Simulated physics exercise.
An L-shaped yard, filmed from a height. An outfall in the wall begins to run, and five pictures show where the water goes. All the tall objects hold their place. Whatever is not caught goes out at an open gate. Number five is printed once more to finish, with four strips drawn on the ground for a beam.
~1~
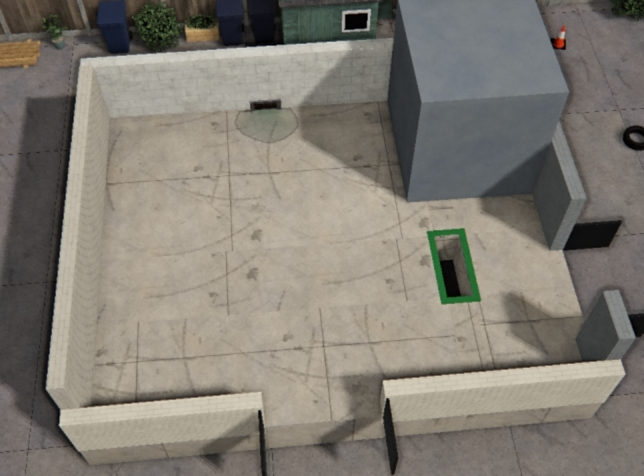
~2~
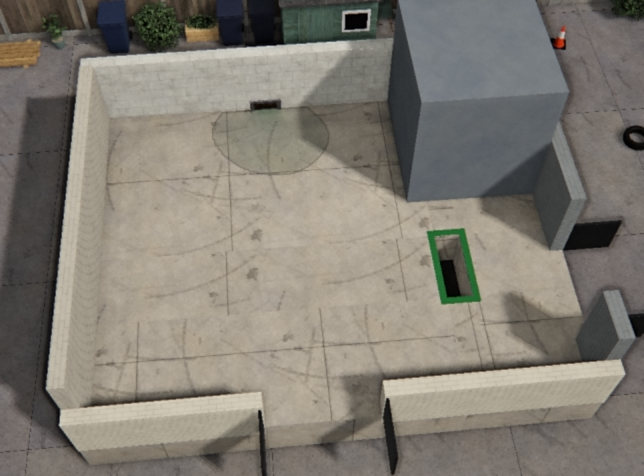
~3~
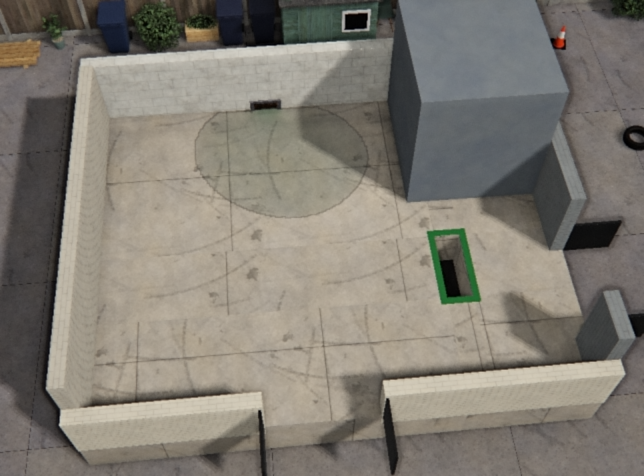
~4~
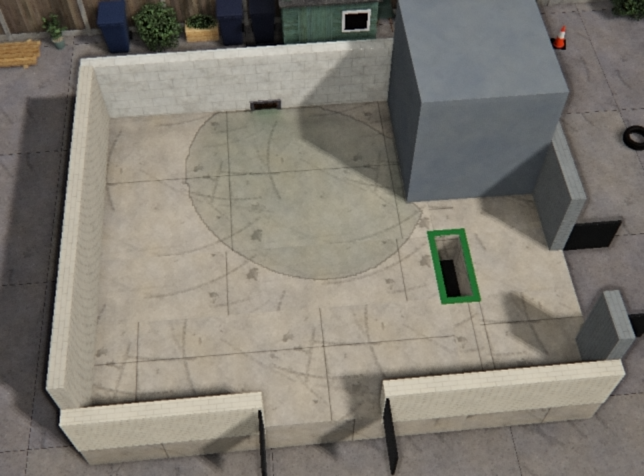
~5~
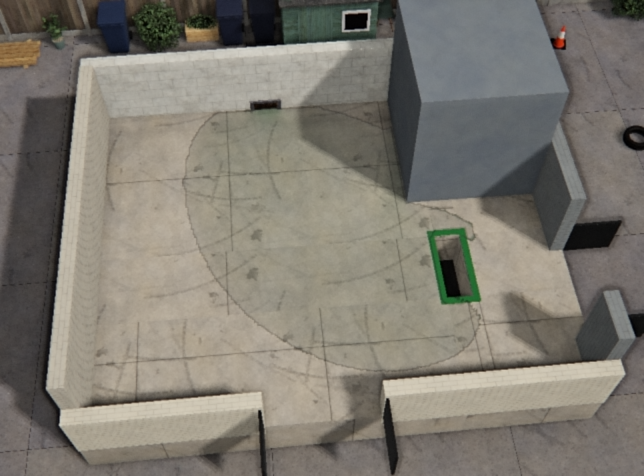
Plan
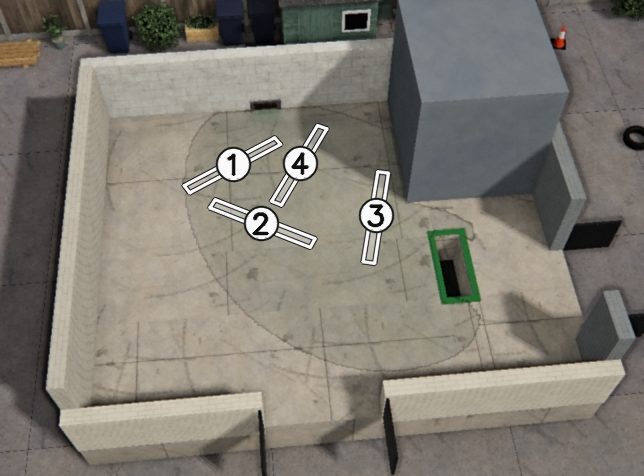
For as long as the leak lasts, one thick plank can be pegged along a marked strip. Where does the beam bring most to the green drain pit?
2.
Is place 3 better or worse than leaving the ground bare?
Worse.
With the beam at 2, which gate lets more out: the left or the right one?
The right gate.
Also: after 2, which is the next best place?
It is 1.
In white, 1 from (186, 189) to (277, 141); 2 from (212, 203) to (312, 243); 3 from (368, 262) to (383, 172); 4 from (276, 203) to (322, 127).
If 1 is chosen, about 27 % of the stream goes into the green drain pit, about 70 % out by the gates.
If 2 is chosen, about 48 % of the stream goes into the green drain pit, about 51 % out by the gates.
If 3 is chosen, about 9 % of the stream goes into the green drain pit, about 90 % out by the gates.
If 4 is chosen, about 11 % of the stream goes into the green drain pit, about 87 % out by the gates.
